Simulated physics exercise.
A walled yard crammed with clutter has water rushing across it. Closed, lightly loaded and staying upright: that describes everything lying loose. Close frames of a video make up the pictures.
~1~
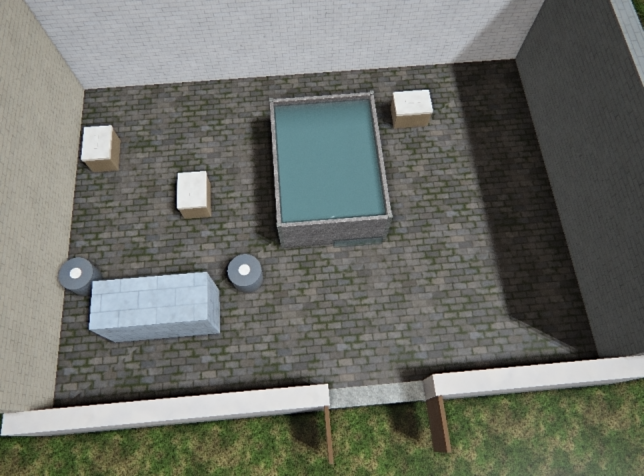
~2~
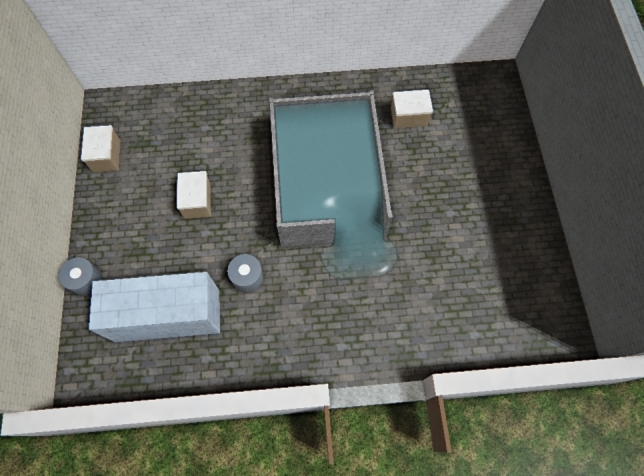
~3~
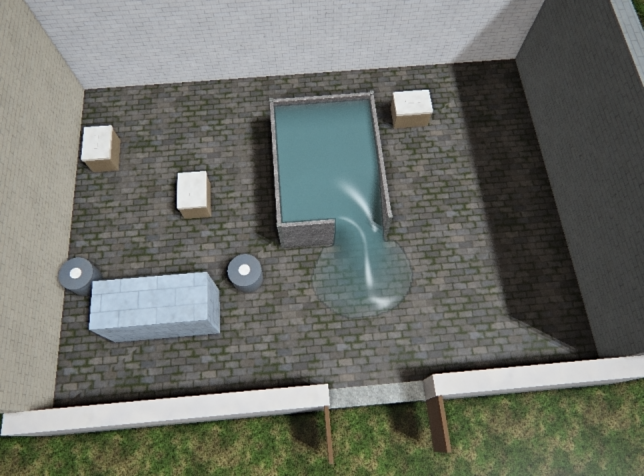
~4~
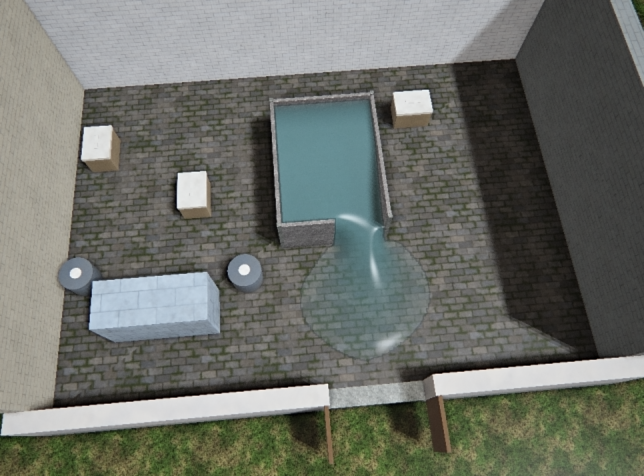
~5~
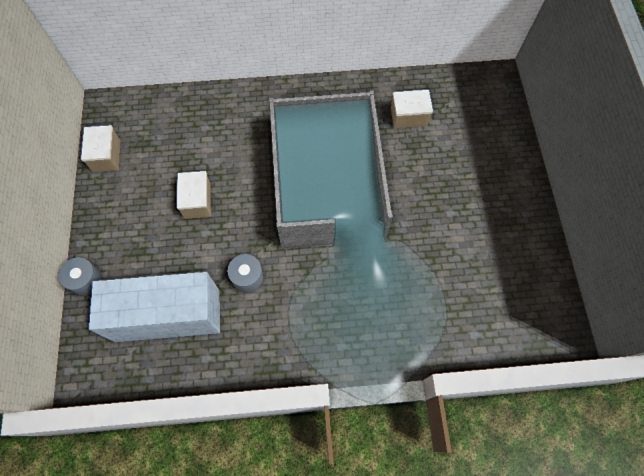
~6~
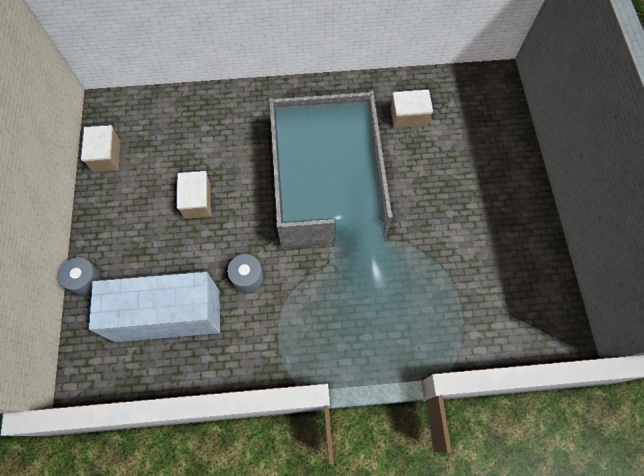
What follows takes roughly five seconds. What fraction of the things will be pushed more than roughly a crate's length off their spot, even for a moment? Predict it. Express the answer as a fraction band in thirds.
Fraction band: Less than 1/3.
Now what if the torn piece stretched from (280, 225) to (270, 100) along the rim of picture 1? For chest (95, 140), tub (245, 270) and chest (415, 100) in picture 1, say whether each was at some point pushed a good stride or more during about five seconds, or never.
Taking them in order, covered the distance, short of it, short of it.
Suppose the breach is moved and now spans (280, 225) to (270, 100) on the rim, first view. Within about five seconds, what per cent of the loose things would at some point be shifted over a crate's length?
Roughly 60 per cent.
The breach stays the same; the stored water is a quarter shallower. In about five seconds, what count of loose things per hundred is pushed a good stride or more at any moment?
Around 0 in a hundred.
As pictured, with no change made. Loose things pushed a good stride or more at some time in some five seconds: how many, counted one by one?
It comes out at 0.
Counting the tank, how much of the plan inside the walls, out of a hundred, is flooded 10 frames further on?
35 per cent, roughly.
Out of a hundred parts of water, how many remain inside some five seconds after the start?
70 %.
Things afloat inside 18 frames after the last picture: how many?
The total is 0.
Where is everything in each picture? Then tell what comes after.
The first picture shows a chest at (96, 142), on the bottom; a tub at (244, 270) rests on the ground; 0 of 5 have shifted.
The second picture shows a chest at (96, 142) rests on the ground; a tub at (244, 270) rests on the ground; 0 of 5 have shifted.
The third picture shows a chest at (96, 142), on the bottom; a tub at (244, 270), on the bottom; 0 of 5 have shifted.
The fourth picture shows a chest at (96, 142), on the bottom; a tub at (244, 270), on the bottom; 0 of 5 have shifted.
The fifth picture shows a chest at (96, 142) rests on the ground; a tub at (244, 270) rests on the ground; 0 of 5 have shifted.
The sixth picture shows a chest at (96, 142) rests on the ground; a tub at (244, 270) rests on the ground; 0 of 5 have shifted.
A moment on, 0 of 5 are well off their spots; 0 afloat.
Next, 0 of 5 are well off their spots; 0 afloat.
Later, 0 of 5 are well off their spots; 0 afloat.
In the end, 0 of 5 are well off their spots, and 0 have been at some point; 0 afloat.
